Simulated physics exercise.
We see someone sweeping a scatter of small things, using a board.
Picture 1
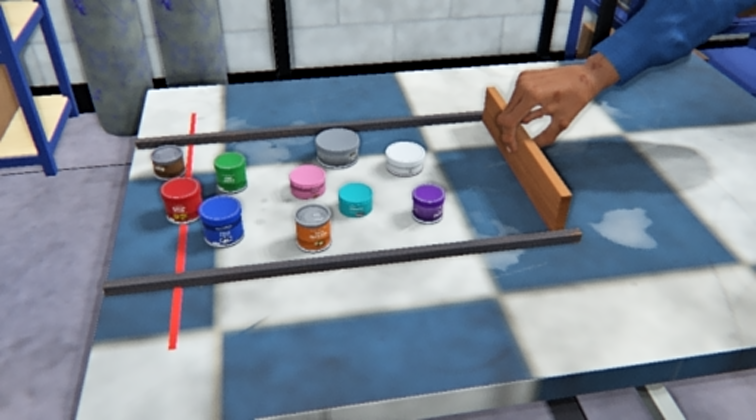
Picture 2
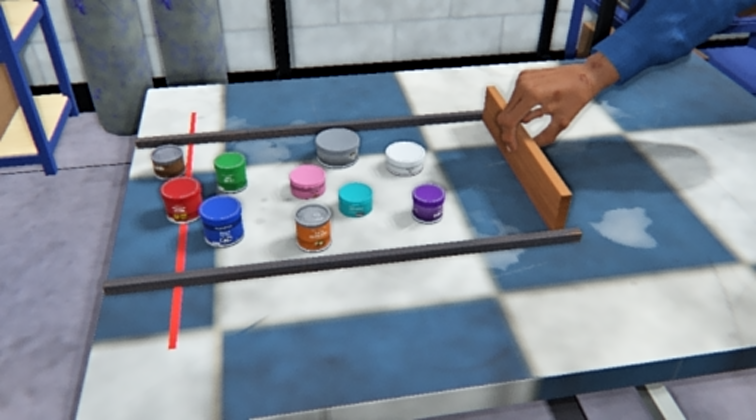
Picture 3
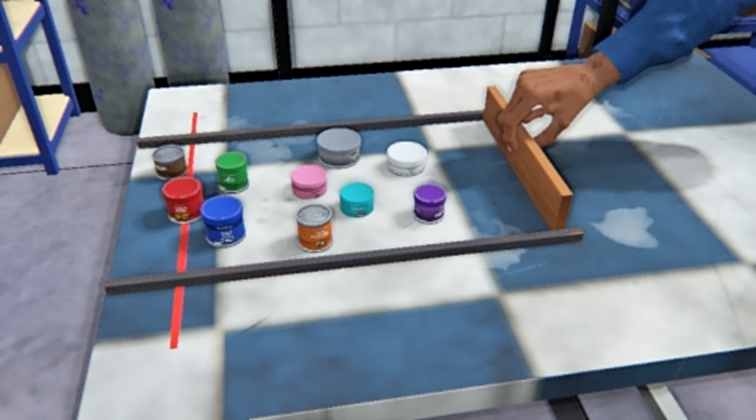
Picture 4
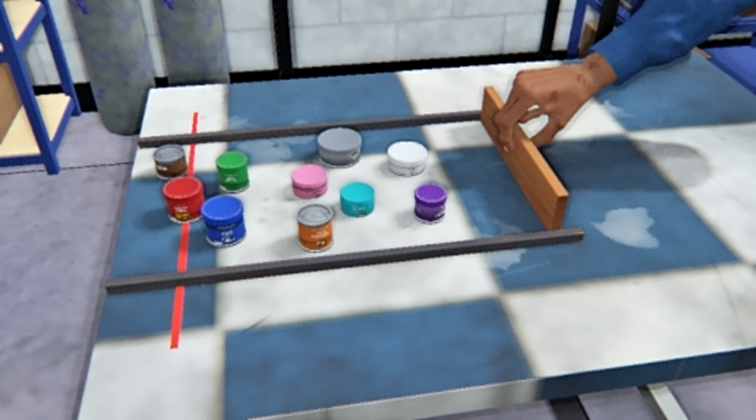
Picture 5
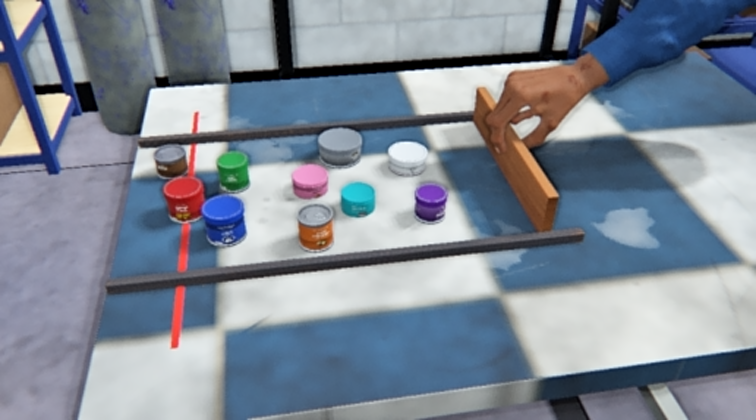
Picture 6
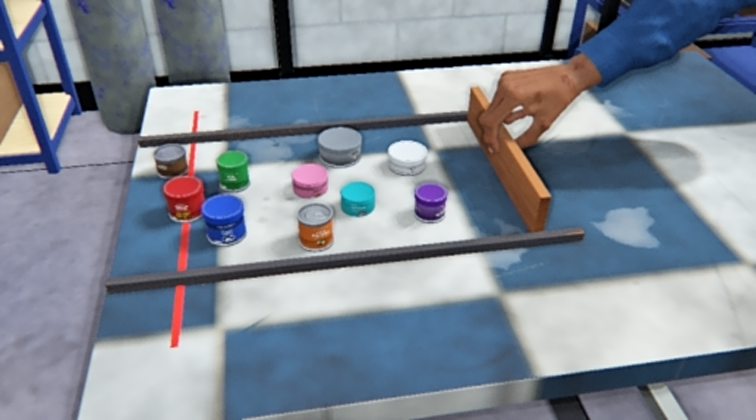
A hand slides a wooden board slightly left while the colourful paint pots stay still.
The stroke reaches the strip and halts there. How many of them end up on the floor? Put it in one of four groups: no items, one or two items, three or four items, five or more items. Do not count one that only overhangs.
Count off: One, maybe two.
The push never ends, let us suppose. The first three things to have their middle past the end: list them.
In sequence: The red pot, the brown tin and the green tin.
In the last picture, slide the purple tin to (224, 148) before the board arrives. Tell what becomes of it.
From that start the object is safe.
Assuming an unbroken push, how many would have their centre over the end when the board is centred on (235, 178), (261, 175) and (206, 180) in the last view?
Respectively, 0, 0 and 0.
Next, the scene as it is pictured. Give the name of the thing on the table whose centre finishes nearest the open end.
The answer is the brown tin.
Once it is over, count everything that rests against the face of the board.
That would be 5 of them.
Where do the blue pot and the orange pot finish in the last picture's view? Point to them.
Blue pot: About (126, 230); orange pot: About (161, 251).
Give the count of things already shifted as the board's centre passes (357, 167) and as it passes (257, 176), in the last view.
In order, the tallies are 5 and 9.
Early on, none off yet; brown tin at rest near (171, 162); red pot at rest near (185, 200); blue pot at rest near (225, 221).
Finally, the number that fall off is one or two; lost, red pot.
